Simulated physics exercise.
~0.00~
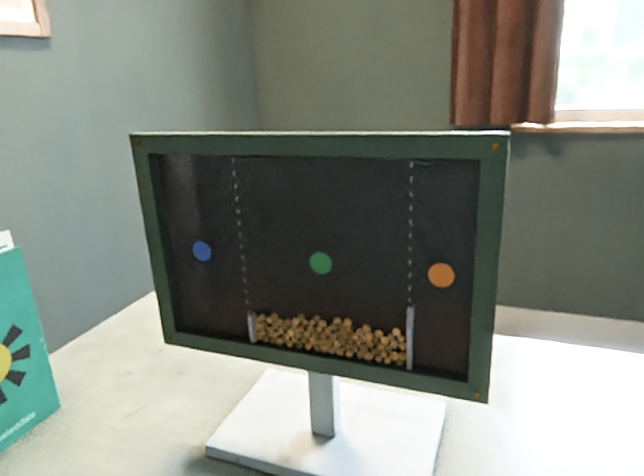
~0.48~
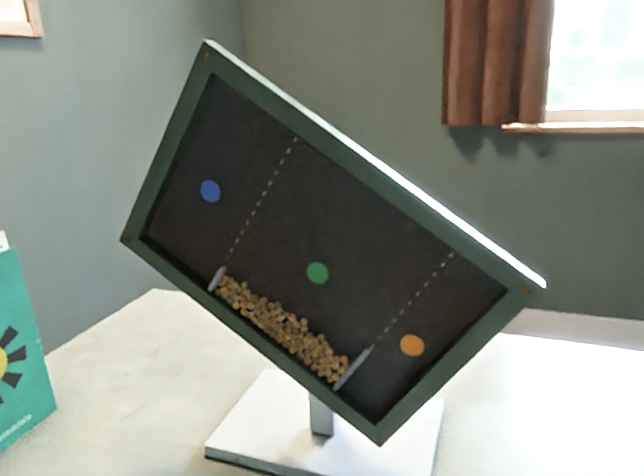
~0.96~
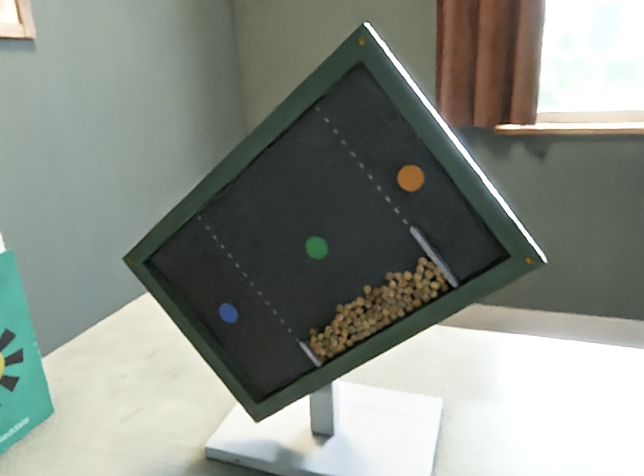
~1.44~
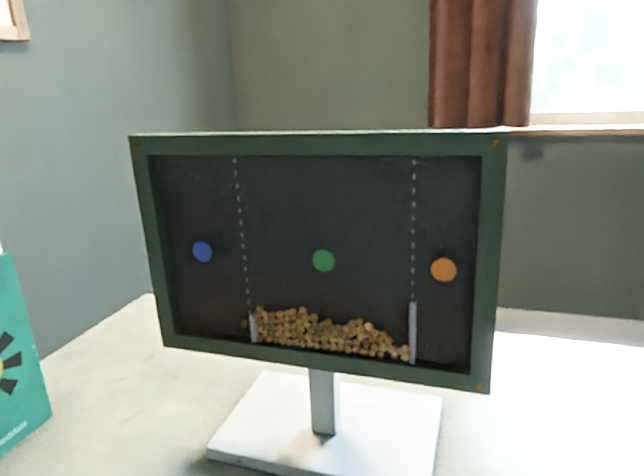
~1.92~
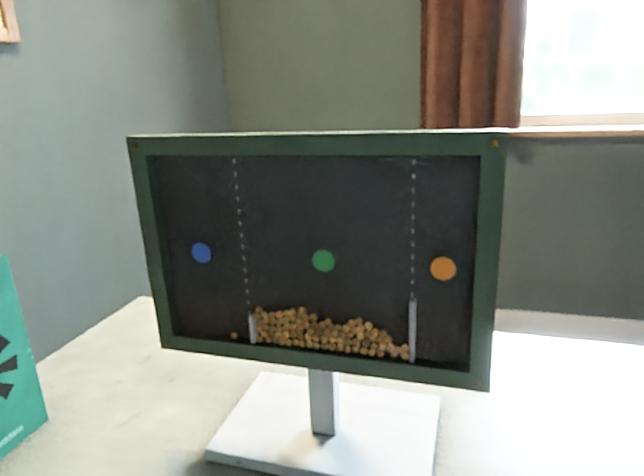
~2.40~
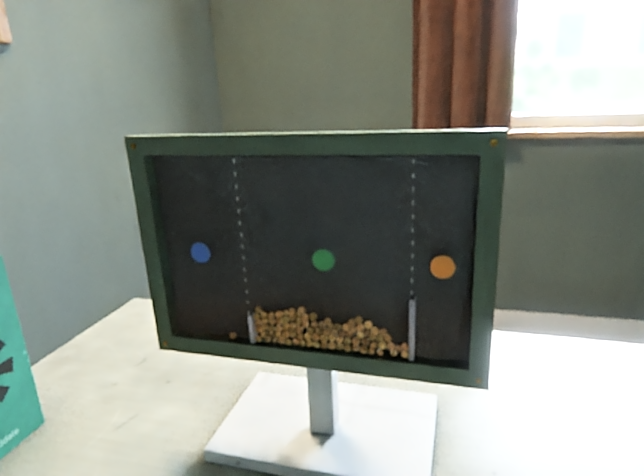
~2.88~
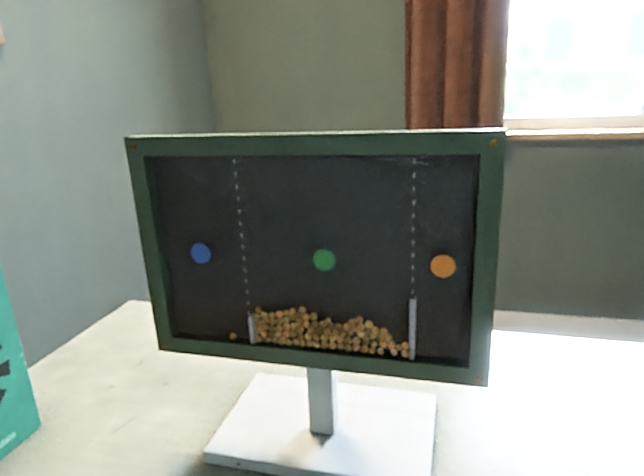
The video shows a dark green framed case on a white stand, its small tan beads piled in the middle strip with the green sticker. It tilts clockwise, swings over anticlockwise, then returns level, with nearly all the beads still in the middle strip.
